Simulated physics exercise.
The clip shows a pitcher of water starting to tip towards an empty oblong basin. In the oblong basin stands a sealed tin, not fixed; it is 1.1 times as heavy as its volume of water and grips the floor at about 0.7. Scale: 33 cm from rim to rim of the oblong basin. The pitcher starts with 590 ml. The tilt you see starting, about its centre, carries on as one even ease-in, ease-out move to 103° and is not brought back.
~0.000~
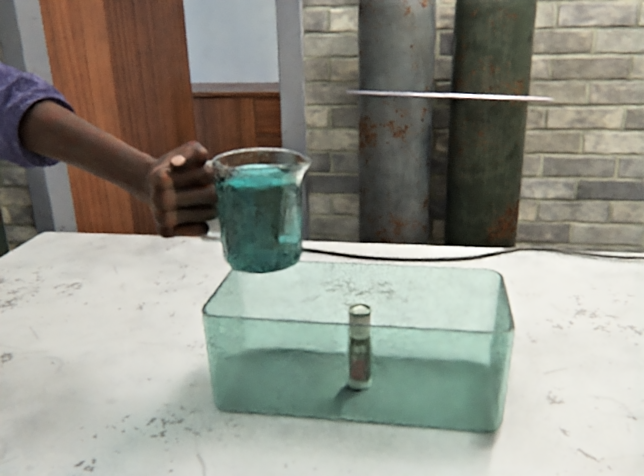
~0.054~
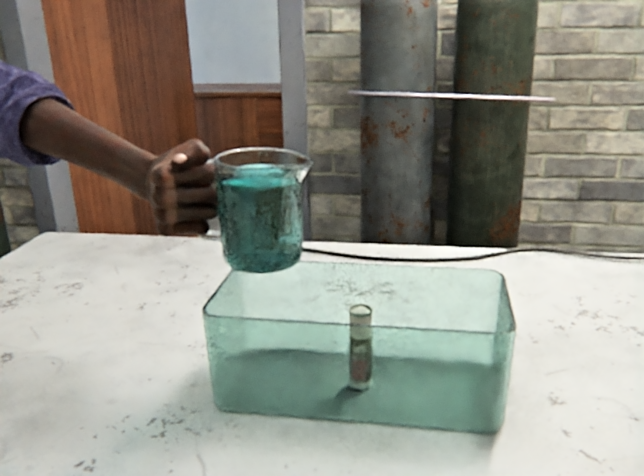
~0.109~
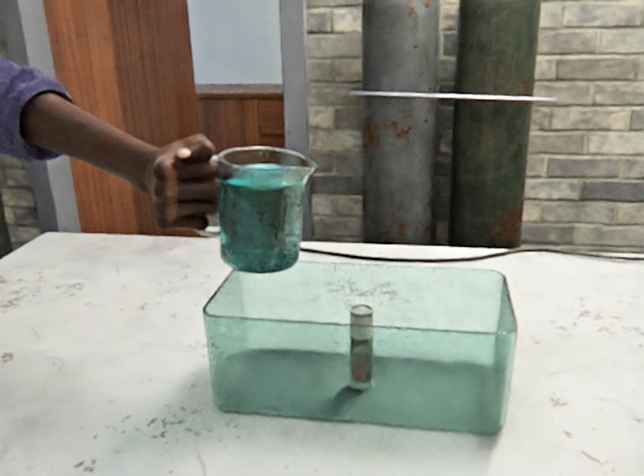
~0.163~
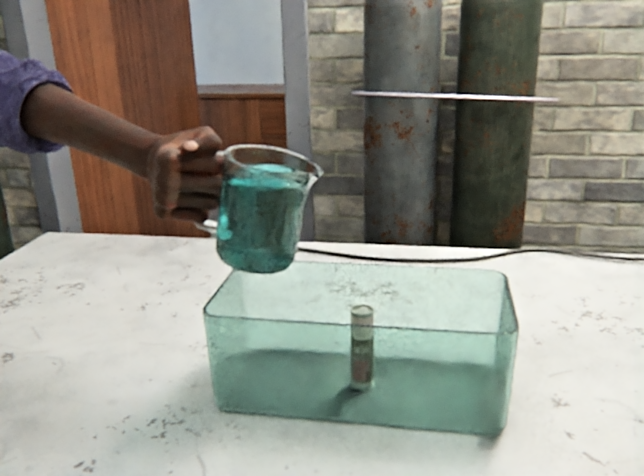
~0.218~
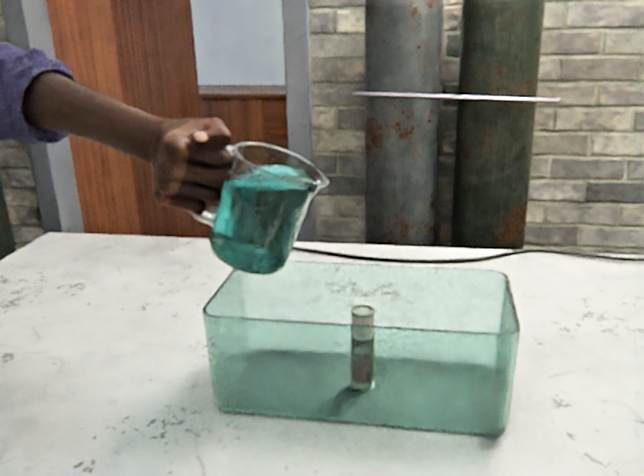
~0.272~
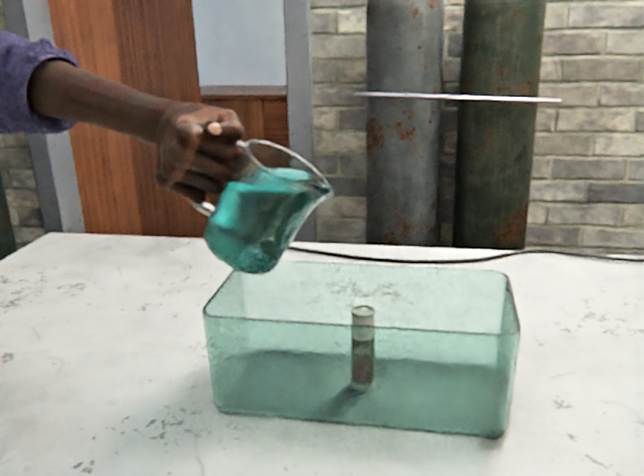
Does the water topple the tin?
It topples.
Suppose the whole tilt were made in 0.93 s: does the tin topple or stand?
The tin goes over.
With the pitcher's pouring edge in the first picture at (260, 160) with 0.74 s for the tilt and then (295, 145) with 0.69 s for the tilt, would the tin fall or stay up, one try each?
First it stays up; then it falls.
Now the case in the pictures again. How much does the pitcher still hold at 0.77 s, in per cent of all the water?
About 20 per cent.
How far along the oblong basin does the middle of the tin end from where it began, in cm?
Some 6.5 cm.
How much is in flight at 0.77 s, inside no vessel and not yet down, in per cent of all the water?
About 10 per cent.
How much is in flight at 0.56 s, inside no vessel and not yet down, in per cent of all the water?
Near 18 in a hundred.
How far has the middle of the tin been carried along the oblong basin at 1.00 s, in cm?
Some 3 cm.
Then, 0.56 s in, the tilt is 89° and 65 per cent is still to pour; the tin stands where it began.
Then, 0.77 s in, the tilt is 103° and 20 per cent is still to pour; the tin stands where it began.
Then, 1.00 s in, the tilt is 103° and 4 per cent is still to pour; the tin leans 32°.
Then, 1.24 s in, the tilt is 103° and 0 per cent is still to pour; the tin lies on its side.
Finally, the tin lies on its side.
